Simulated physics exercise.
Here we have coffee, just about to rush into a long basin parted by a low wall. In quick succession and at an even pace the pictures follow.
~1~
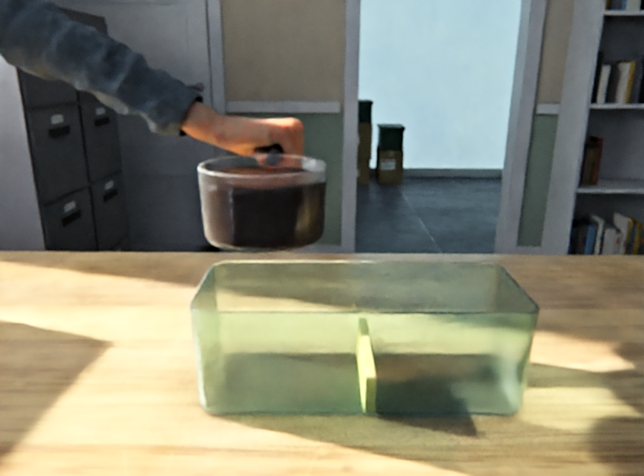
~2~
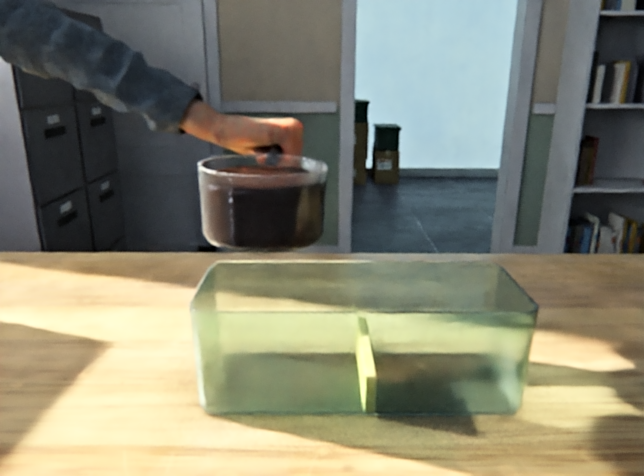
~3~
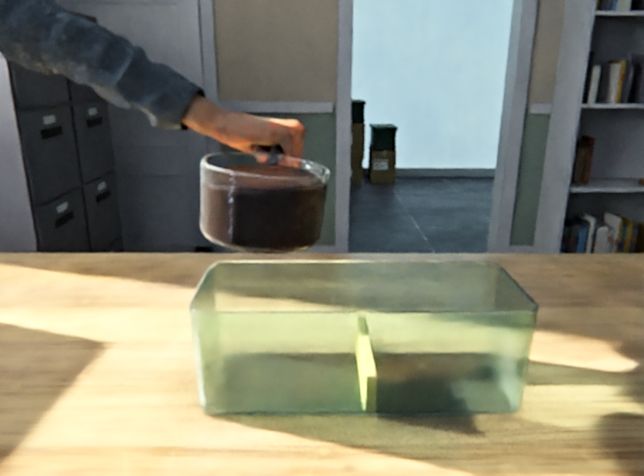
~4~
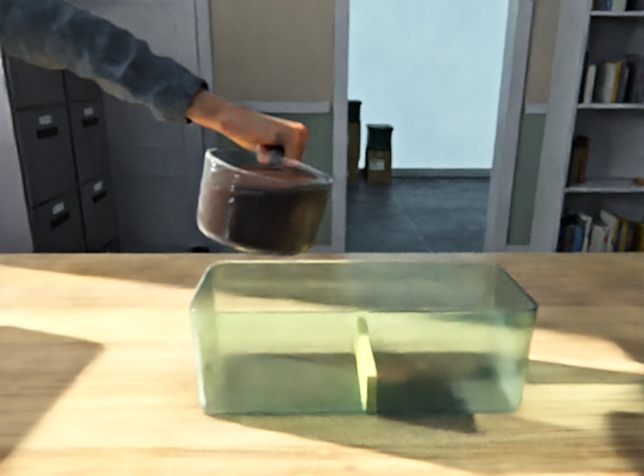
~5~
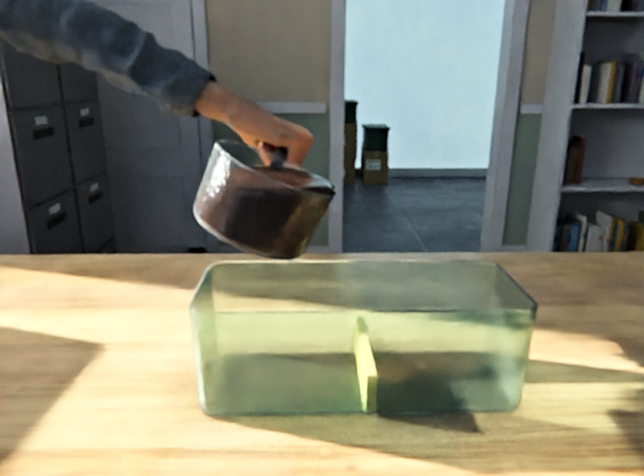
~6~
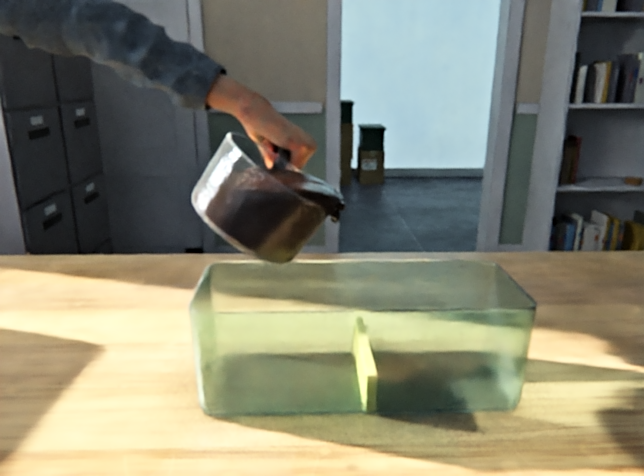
In a sunlit room with filing cabinets and bookshelves, a hand holds a clear pot of dark coffee level above a long, divided glass basin on a wooden table. The hand tilts the pot rightward, slightly at first, then steeply, until coffee begins slipping over its right rim.
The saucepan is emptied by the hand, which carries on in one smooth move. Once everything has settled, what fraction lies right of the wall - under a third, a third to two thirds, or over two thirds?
The share right of the wall is going to reach a third without passing two thirds.
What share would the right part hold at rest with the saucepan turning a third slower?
About 60 per cent.
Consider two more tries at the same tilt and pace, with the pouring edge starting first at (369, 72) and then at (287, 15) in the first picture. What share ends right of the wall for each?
About 85 per cent, then about 45 per cent.
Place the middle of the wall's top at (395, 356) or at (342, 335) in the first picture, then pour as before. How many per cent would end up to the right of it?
Note - case one near 25 %, case two near 70 %.
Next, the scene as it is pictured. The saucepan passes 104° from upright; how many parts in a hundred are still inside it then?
Close to 20 parts in a hundred remain.
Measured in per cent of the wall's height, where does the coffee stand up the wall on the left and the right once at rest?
The left reads 40 in a hundred and the right 40 in a hundred.
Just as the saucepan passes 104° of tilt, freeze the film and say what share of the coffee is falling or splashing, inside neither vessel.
25 per cent.
A moment on, the saucepan is tipped right over and 22 per cent is still to pour, 17 is left of the wall and 36 right of it.
Next, the saucepan is tipped right over and 2 per cent is still to pour, 47 is left of the wall and 49 right of it.
Then the saucepan is tipped right over and 0 per cent is still to pour, 50 is left of the wall and 49 right of it.
Later the saucepan is tipped right over and 0 per cent is still to pour, 50 is left of the wall and 49 right of it.
At rest 50 per cent lies left of the wall, 49 right of it and 1 outside.
